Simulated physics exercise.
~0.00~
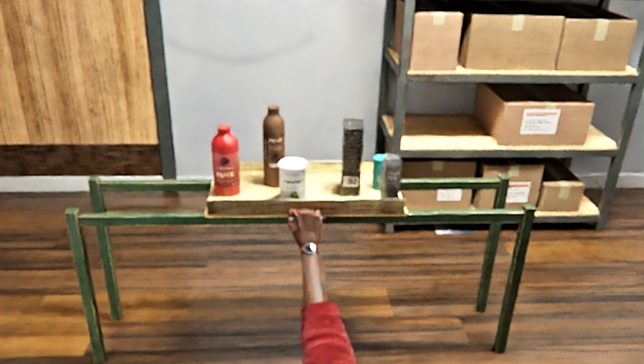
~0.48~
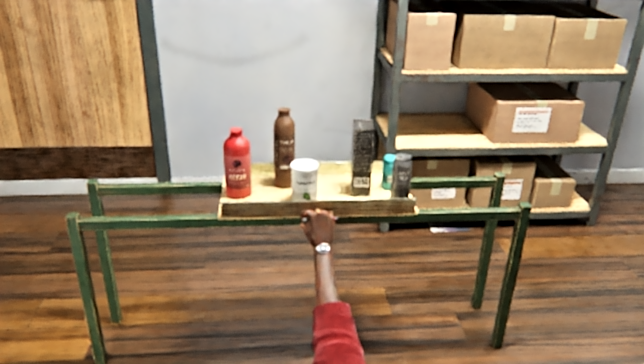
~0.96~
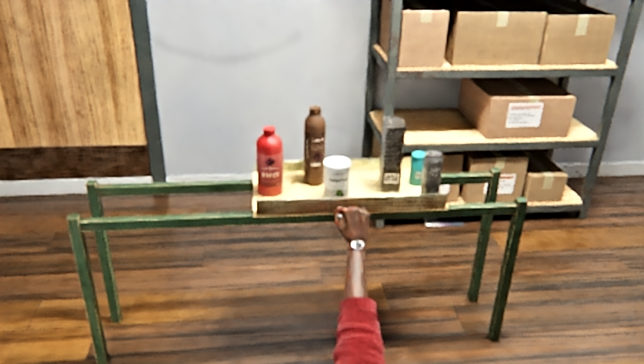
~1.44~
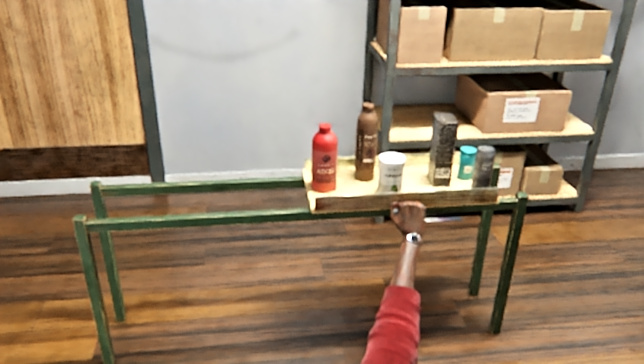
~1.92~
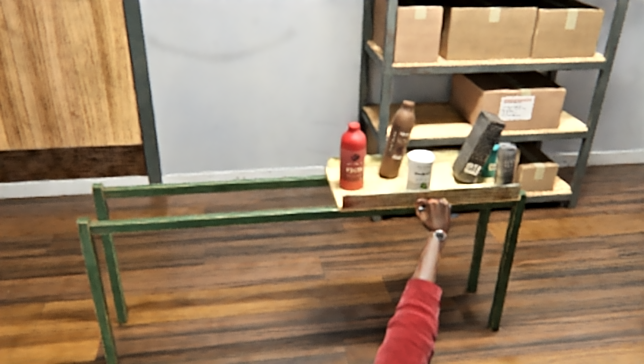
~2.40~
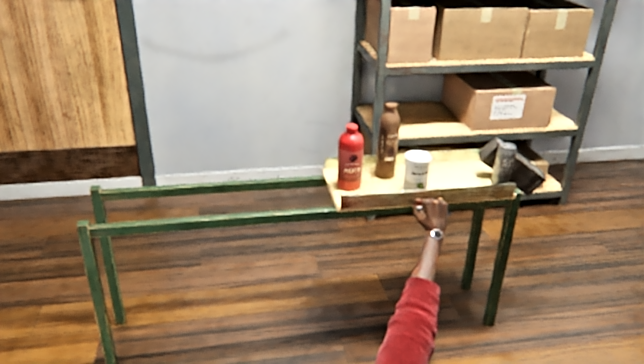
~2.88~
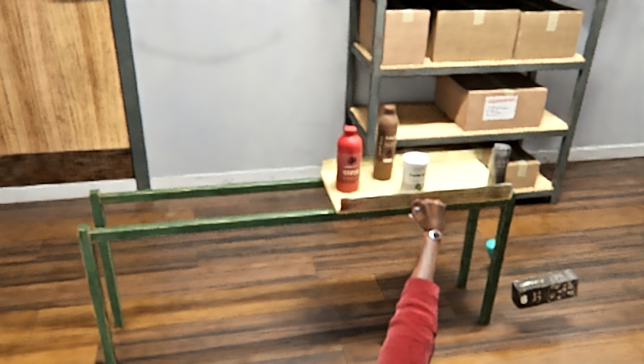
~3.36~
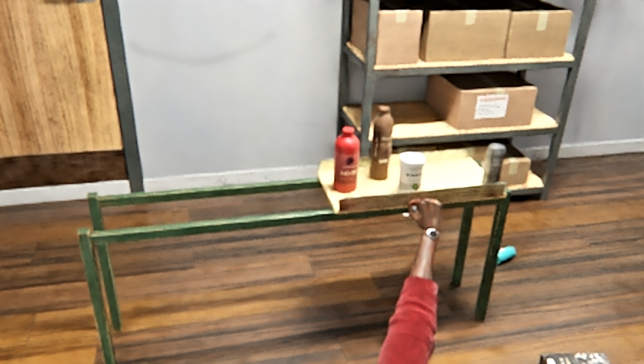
In the video, a hand slides a wooden tray of bottles and containers right along a green rack until it stops at the end, where the black carton and turquoise shaker fall to the floor while the brown bottle tilts briefly and stays upright with the other three items.
